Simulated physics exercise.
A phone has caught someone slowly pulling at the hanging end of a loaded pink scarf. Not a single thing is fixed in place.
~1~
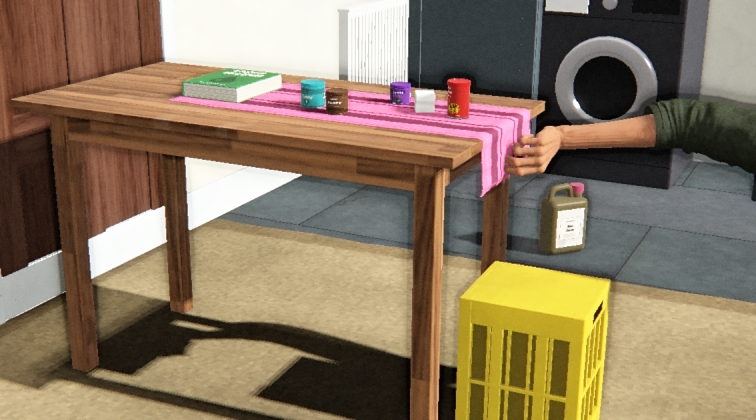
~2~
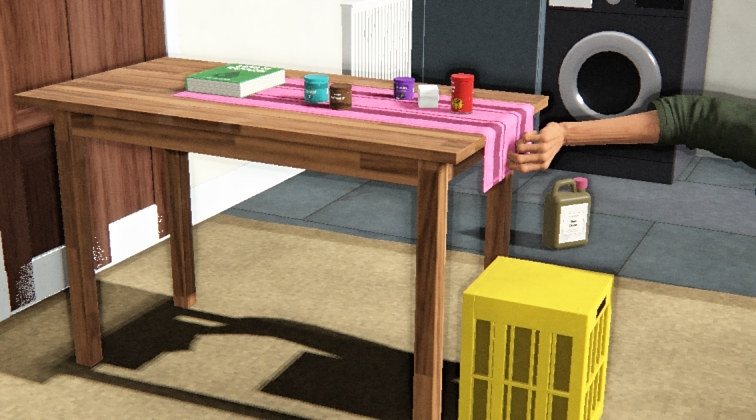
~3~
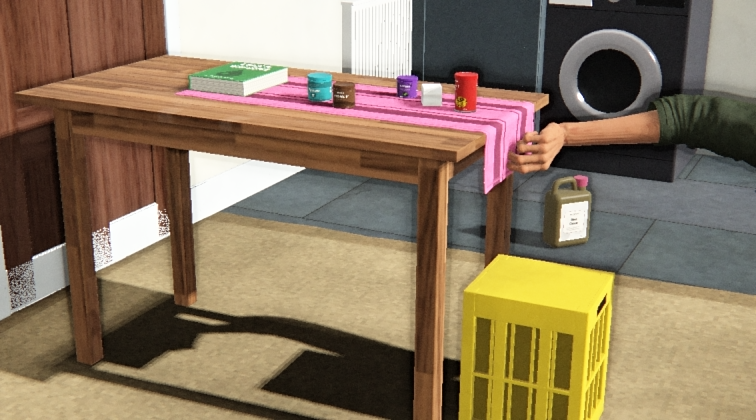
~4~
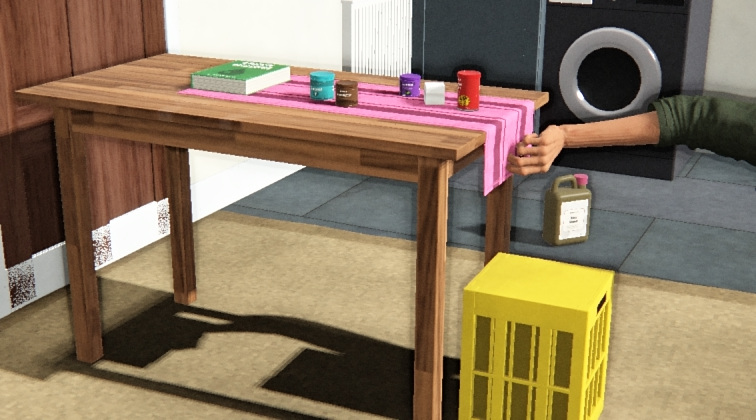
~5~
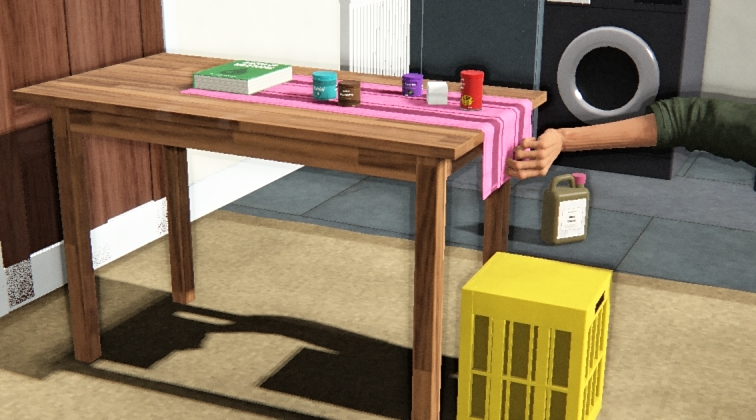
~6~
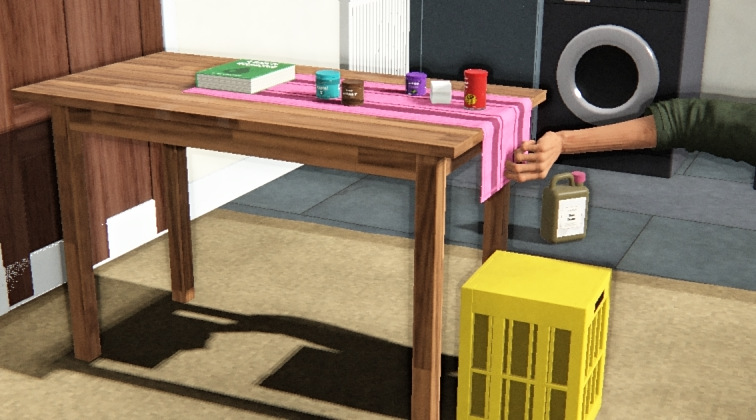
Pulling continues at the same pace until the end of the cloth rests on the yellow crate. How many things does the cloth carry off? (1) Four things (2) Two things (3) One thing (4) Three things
(2) Two things.
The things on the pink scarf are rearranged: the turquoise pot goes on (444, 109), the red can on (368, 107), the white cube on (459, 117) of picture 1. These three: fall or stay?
Turquoise pot: Gone off. Red can: Still up. White cube: Gone off.
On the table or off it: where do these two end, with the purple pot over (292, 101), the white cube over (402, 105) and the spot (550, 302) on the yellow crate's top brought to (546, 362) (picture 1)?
Final state: The purple pot is still in place, the white cube is no longer up.
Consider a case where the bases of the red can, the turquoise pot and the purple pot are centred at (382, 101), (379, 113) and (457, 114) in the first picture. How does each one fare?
For the red can it's staying, for the turquoise pot it's staying, for the purple pot it's falling.
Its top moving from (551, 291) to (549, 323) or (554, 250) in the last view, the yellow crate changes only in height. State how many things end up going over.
Then 3, then 1.
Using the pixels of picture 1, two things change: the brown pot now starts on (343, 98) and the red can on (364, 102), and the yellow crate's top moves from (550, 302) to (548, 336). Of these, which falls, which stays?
The brown pot stays aboard, and the red can stays aboard.
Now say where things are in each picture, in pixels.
In the first frame, hem (481, 196); red can (459, 81); white cube (425, 92); purple pot (400, 84); brown pot (337, 90); turquoise pot (313, 82); top of the crate (550, 302).
In the second frame, hem (484, 192); red can (462, 76).
In the third frame, hem (485, 193); white cube (432, 86).
In the fourth frame, hem (484, 195); purple pot (410, 76); top of the crate (553, 293).
In the fifth frame, hem (483, 199); brown pot (349, 82).
In the sixth frame, hem (481, 202); red can (476, 71); white cube (441, 83); purple pot (416, 74); brown pot (353, 81); turquoise pot (328, 72).
Early on, hem near (506, 226); red can gone.
Midway, hem near (505, 254); red can gone.
Near the end, hem on the crate; red can and white cube gone.
Finally, hem on the crate; red can and white cube gone. The answer is two.
